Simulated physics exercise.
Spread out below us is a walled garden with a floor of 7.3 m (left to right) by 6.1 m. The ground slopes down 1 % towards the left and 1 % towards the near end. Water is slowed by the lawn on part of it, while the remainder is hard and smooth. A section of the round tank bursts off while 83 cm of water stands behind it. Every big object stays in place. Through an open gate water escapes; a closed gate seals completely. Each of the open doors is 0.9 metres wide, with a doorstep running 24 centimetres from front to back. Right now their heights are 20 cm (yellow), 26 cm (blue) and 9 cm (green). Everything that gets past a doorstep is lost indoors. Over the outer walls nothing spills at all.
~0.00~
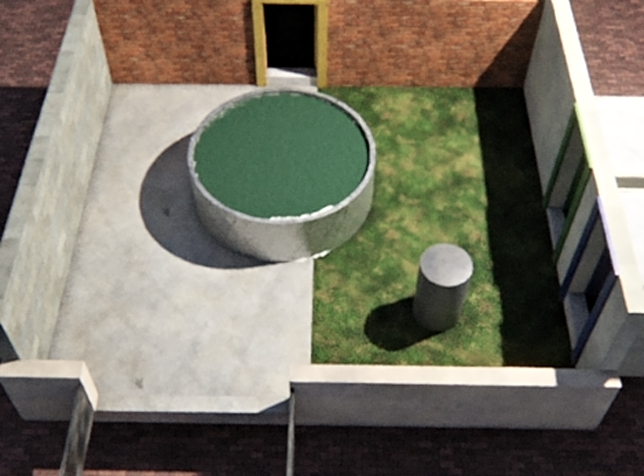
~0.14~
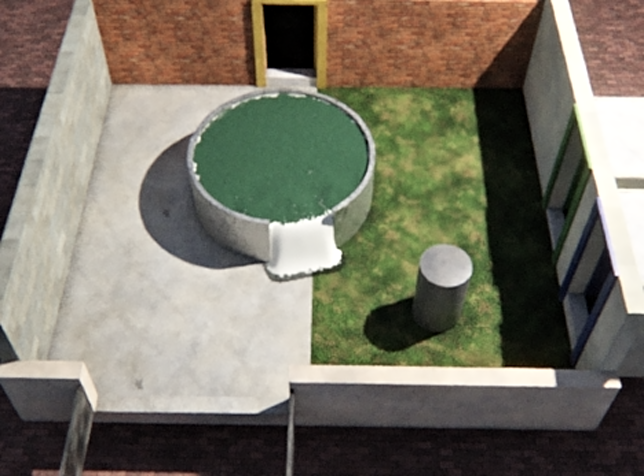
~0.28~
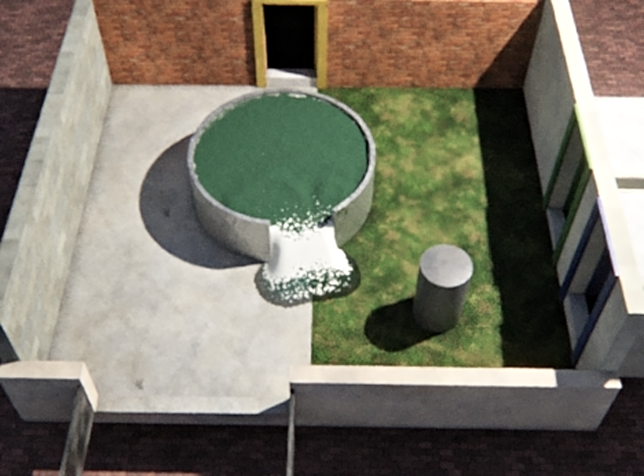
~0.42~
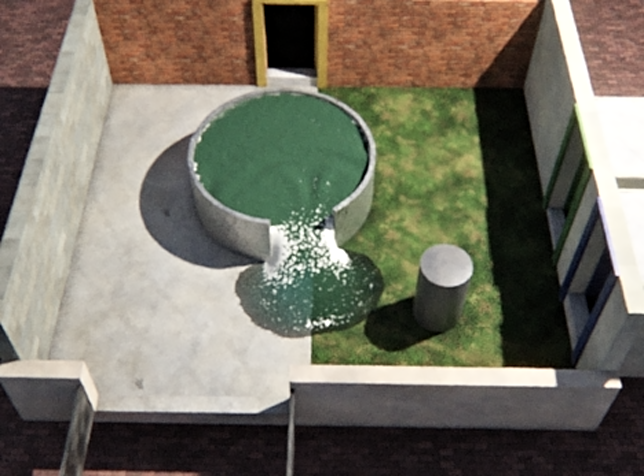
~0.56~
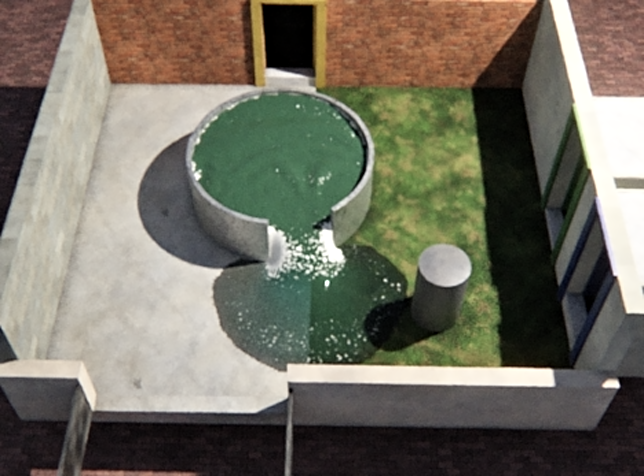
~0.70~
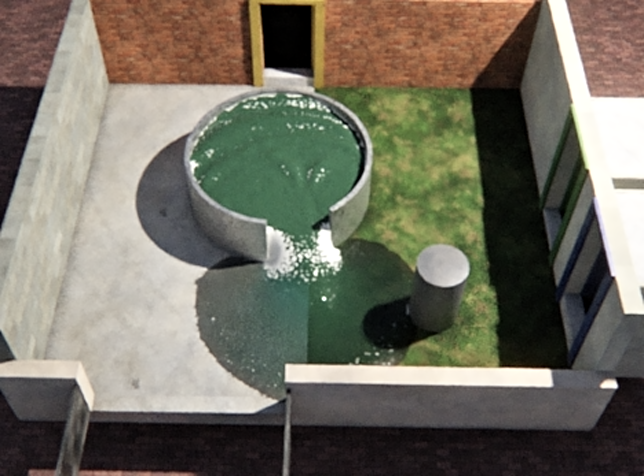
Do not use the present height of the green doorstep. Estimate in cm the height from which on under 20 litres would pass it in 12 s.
I would say 5.5 cm.
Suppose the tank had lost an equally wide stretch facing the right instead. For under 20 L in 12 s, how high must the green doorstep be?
That way, roughly 24 cm.
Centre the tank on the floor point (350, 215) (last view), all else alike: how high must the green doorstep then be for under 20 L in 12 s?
Some 9.5 cm.
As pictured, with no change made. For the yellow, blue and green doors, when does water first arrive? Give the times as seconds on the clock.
Yellow at 9.5 s, blue at 2.4 s, green at 3.2 s.
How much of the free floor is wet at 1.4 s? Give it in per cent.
Near 25 per cent of the open floor.
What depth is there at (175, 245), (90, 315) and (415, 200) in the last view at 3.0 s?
About 0, 0 and 0 cm.
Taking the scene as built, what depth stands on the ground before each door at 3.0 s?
In cm - yellow: 0, blue: 21, green: 0.
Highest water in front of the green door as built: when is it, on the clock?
The depth peaks at about 6.5 seconds.
After 1.4 s water covers 25 % of the floor, deepest (46 cm) near (319, 256); it has not reached the green door.
After 3.0 s water covers 35 % of the floor, deepest (31 cm) near (572, 400); it has not reached the green door.
After 12.0 s water covers 85 % of the floor, deepest (12 cm) near (317, 397); 7 cm at the green door, 0 litres in over its 9 cm doorstep.
At the green door as built, the water arrived by 3.3 s and peaked near 9 cm at 6.6 s.
Run again over the same 12 s with other heights there, 25 litres in over 5 cm, 8 litres over 6.5 cm. The limit of 20 litres is kept from about 5.5 cm up.
